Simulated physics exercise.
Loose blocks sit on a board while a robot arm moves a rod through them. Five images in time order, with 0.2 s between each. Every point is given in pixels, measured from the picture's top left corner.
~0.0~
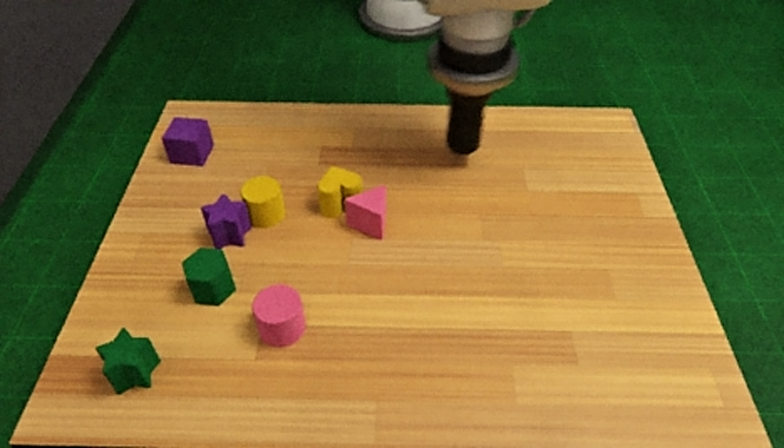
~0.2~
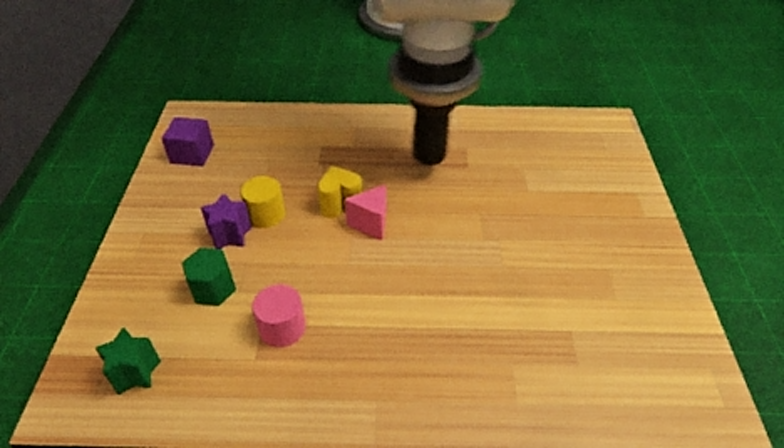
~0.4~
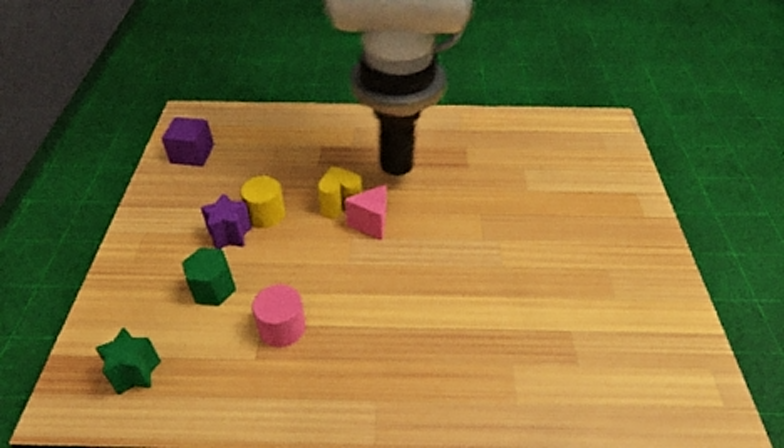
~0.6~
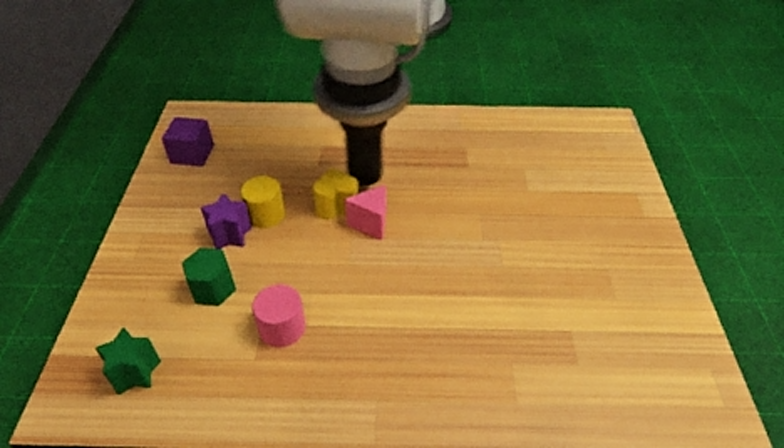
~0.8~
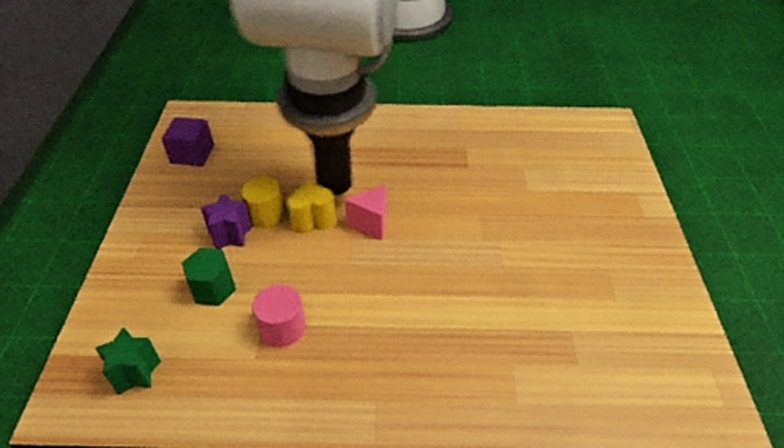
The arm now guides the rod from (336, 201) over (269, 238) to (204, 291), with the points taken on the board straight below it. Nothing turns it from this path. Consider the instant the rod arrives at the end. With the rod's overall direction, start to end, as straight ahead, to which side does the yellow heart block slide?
Left-hand side.
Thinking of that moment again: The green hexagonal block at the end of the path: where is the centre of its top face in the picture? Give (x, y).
Located at (164, 296).
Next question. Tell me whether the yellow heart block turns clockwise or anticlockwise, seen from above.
Viewed from above, counterclockwise.
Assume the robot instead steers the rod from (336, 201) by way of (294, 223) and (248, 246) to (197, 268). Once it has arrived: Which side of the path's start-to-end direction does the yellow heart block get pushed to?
The left.
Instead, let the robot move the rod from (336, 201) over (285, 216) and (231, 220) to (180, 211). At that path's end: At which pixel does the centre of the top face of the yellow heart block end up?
It sits at (272, 218).
What follows on the original path. One third of the way, rod at (287, 208); yellow circle at (251, 189); yellow heart block at (266, 223), turned 15° anticlockwise.
Two thirds of the way, rod at (243, 239); green hexagonal block at (197, 268), turned 10° clockwise; purple star block at (216, 214), turned 30° clockwise; yellow circle at (246, 189); yellow heart block at (239, 259), turned 40° anticlockwise.
At the end, rod at (198, 275); green hexagonal block at (164, 296), turned 15° clockwise; purple star block at (213, 215), turned 40° clockwise; yellow circle at (246, 189); yellow heart block at (232, 277), turned 80° anticlockwise.
